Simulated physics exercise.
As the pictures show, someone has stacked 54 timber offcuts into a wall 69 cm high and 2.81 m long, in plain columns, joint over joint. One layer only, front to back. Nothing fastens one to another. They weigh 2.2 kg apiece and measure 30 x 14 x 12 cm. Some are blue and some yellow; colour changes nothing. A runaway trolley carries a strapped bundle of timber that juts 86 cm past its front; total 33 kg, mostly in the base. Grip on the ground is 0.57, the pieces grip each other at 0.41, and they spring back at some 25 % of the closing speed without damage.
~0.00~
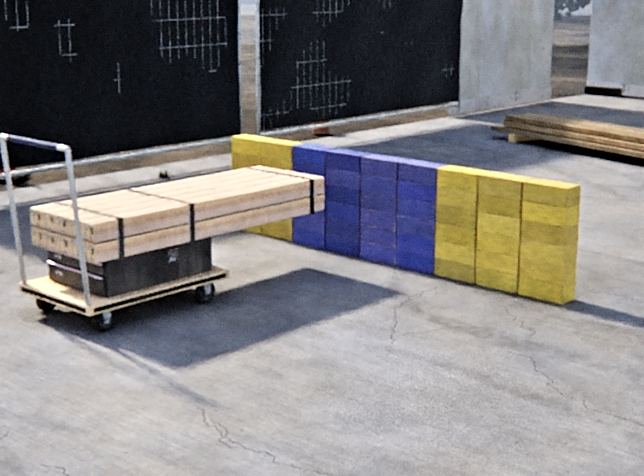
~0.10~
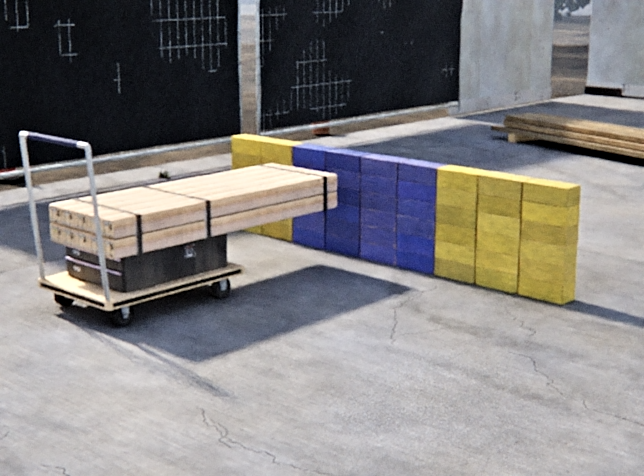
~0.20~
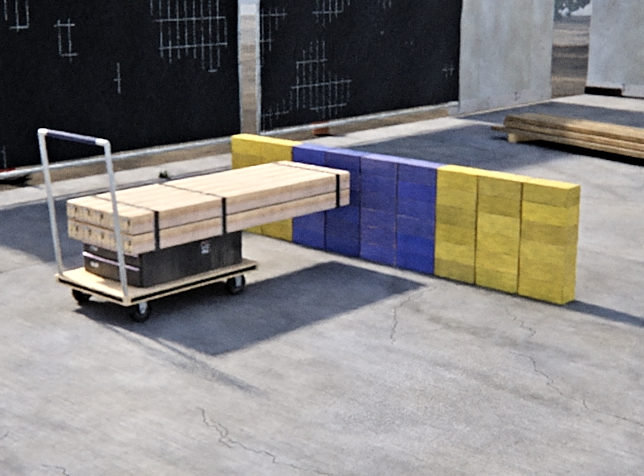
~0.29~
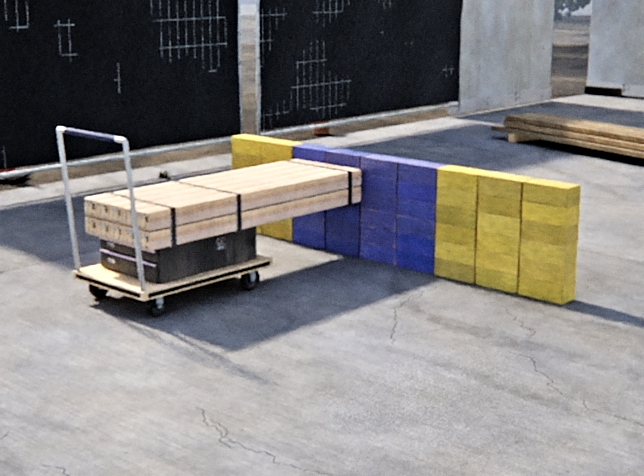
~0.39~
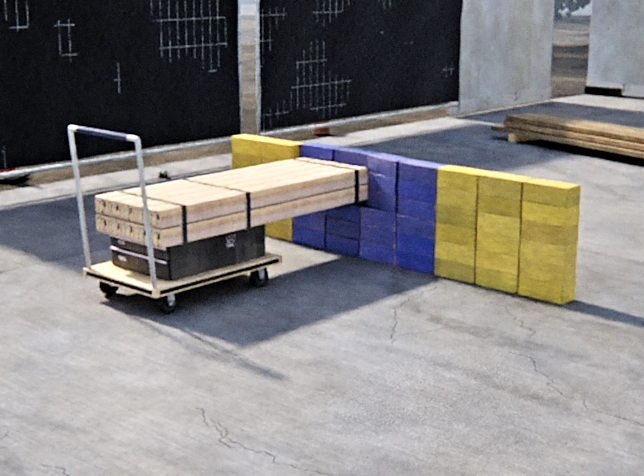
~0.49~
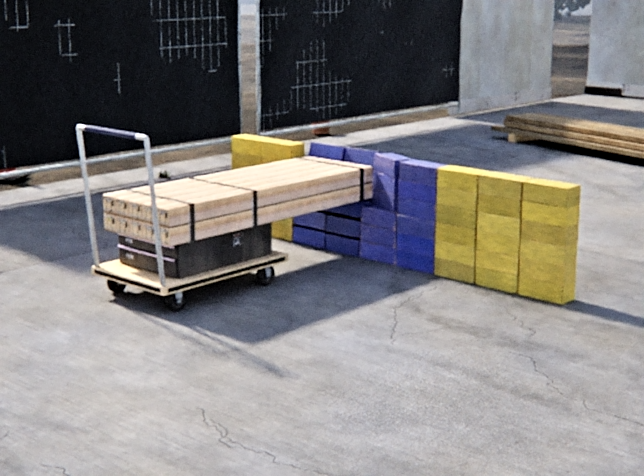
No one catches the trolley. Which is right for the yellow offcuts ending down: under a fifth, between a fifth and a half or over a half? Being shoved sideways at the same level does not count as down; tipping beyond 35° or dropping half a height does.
Ending down: Under a fifth.
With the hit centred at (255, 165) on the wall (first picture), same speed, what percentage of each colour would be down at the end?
Then yellow 30, blue 0 per cent.
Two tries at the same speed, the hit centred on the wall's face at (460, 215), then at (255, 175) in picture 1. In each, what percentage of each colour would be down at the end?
Yellow 40 then 40, blue 20 then 0 per cent.
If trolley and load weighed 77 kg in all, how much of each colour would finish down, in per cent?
In that case yellow 0, blue 50 per cent.
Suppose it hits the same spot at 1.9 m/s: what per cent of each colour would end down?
Then yellow 0, blue 60 per cent.
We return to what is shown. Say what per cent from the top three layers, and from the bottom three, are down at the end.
From the top 30, from the bottom 10 per cent.
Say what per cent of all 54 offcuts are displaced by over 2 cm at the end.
Shifted: 20 per cent.
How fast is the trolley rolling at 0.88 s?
Roughly 0.4 m/s.
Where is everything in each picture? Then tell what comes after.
In the first frame (each place is the centre of the face we see best), load (319, 188) 38 cm short of the wall; top yellow offcut (457, 180); top blue offcut (343, 162); all as stacked.
The second frame shows load (332, 186) 26 cm short of the wall; top yellow offcut (457, 180).
The third frame shows load (344, 183) 14 cm short of the wall; top yellow offcut (457, 180).
The fourth frame shows load (356, 180) 21 mm short of the wall; top yellow offcut (457, 180).
The fifth frame shows load (363, 178) 56 mm into the wall's line; top yellow offcut (457, 180); top blue offcut (350, 160) tilted 3°; 9 have shifted.
The sixth frame shows load (368, 177) 11 cm into the wall's line; top yellow offcut (457, 180); top blue offcut (360, 158) tilted 16°; 14 have shifted.
By 0.64 s, load 19 cm past the wall's line, still rolling; none of the 30 yellow offcuts down (8 of 54 in all colours); top yellow offcut unmoved; top blue offcut tilted 48°, 14 cm lower.
By 0.88 s, load 28 cm past the wall's line, still rolling; none of the 30 yellow offcuts down (11 of 54 in all colours); top yellow offcut unmoved; top blue offcut on its side.
When it is over (1.6 s), load 51 cm past the wall's line, still rolling; none of the 30 yellow offcuts down (11 of 54 in all colours); top yellow offcut unmoved; top blue offcut on its side. That is 0 per cent. In pixels of the last frame, middles, top yellow offcut near (463, 179), top blue offcut near (409, 225).
